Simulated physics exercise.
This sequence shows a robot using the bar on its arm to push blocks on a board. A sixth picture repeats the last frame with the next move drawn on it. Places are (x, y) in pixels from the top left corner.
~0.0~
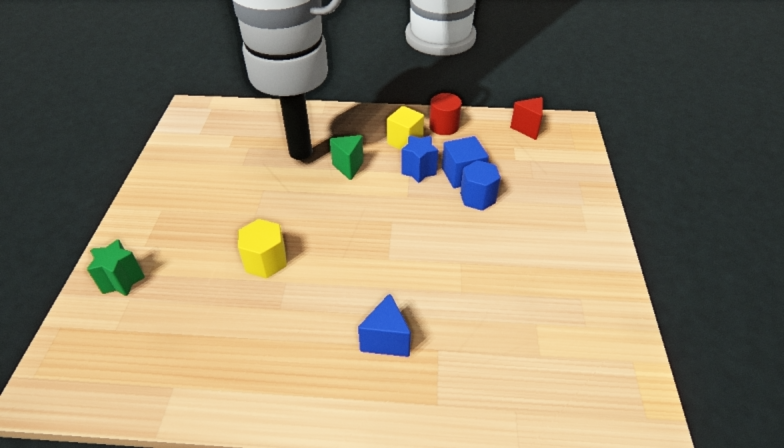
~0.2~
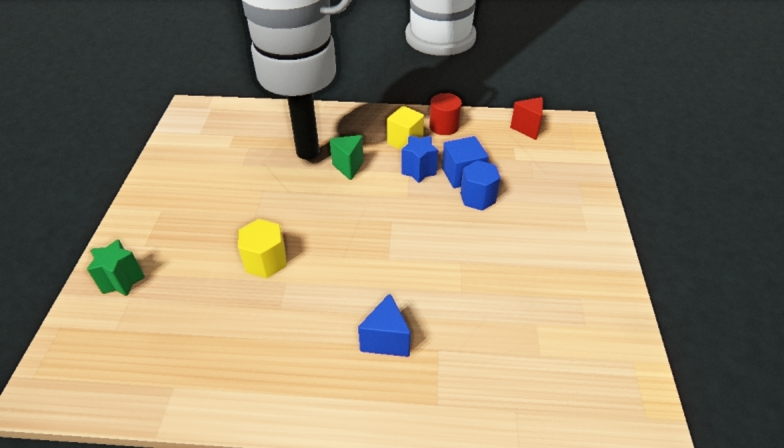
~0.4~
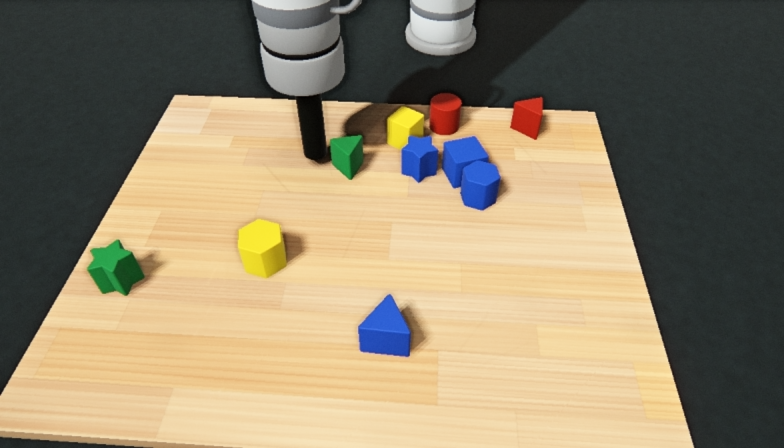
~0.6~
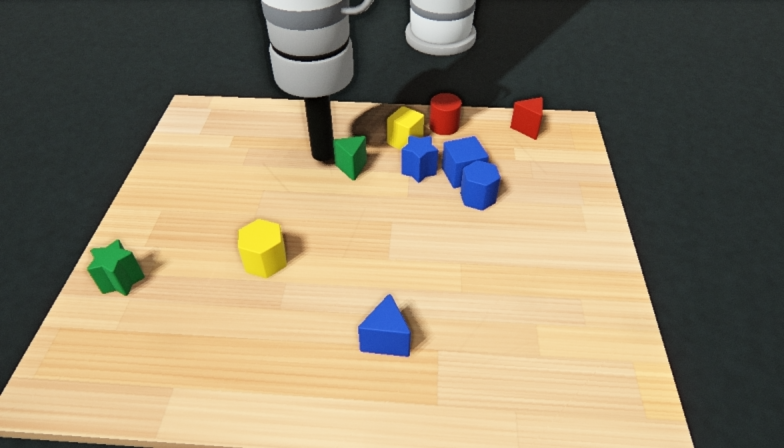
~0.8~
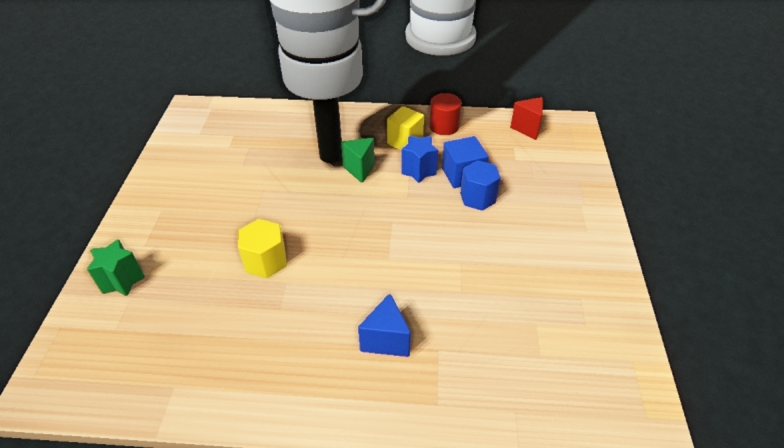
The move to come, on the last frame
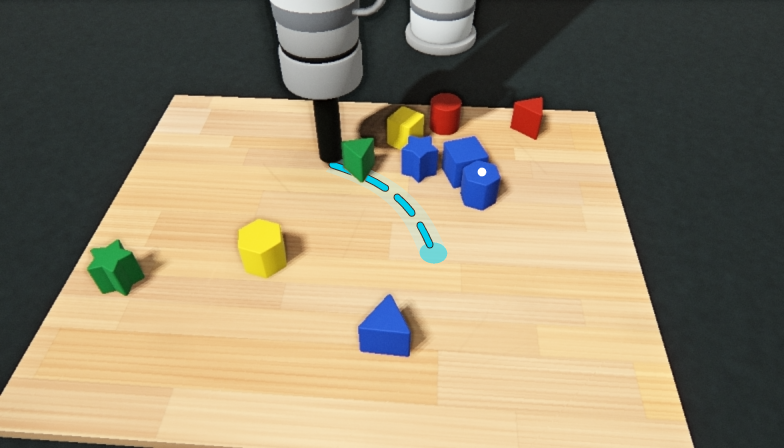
The footage shows a robot arm with a black bar moving right across a wooden board of colored blocks, reaching the green three-sided block and pushing it slightly to the right while the other blocks stay still.
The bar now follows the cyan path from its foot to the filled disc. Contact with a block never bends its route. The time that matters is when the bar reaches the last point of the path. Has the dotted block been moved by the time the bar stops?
No
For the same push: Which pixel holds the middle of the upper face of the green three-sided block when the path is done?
The centre of its top will be at (417, 162).
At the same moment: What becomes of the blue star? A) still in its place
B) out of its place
(B)
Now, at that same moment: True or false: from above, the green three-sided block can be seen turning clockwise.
This is false.
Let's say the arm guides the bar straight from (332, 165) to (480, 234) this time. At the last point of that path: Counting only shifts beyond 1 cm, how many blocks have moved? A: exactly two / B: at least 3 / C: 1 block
It's A.
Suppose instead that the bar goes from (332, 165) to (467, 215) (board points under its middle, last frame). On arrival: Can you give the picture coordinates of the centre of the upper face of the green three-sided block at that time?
The answer is (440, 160).
The drawn path runs from (332, 165) by way of (376, 183) and (411, 212) to (433, 253); the dot is on the blue six-sided block.
On the path given first. One third of the way, bar (376, 174); green three-sided block (404, 154), turned 55° anticlockwise; blue star (429, 143).
Two thirds of the way, bar (412, 204); green three-sided block (417, 162); blue star (430, 143); blue four-sided block (468, 148).
At the end, bar (434, 244); green three-sided block (417, 162), turned 120° anticlockwise; blue star (430, 143); blue four-sided block (468, 148); blue six-sided block not moved.
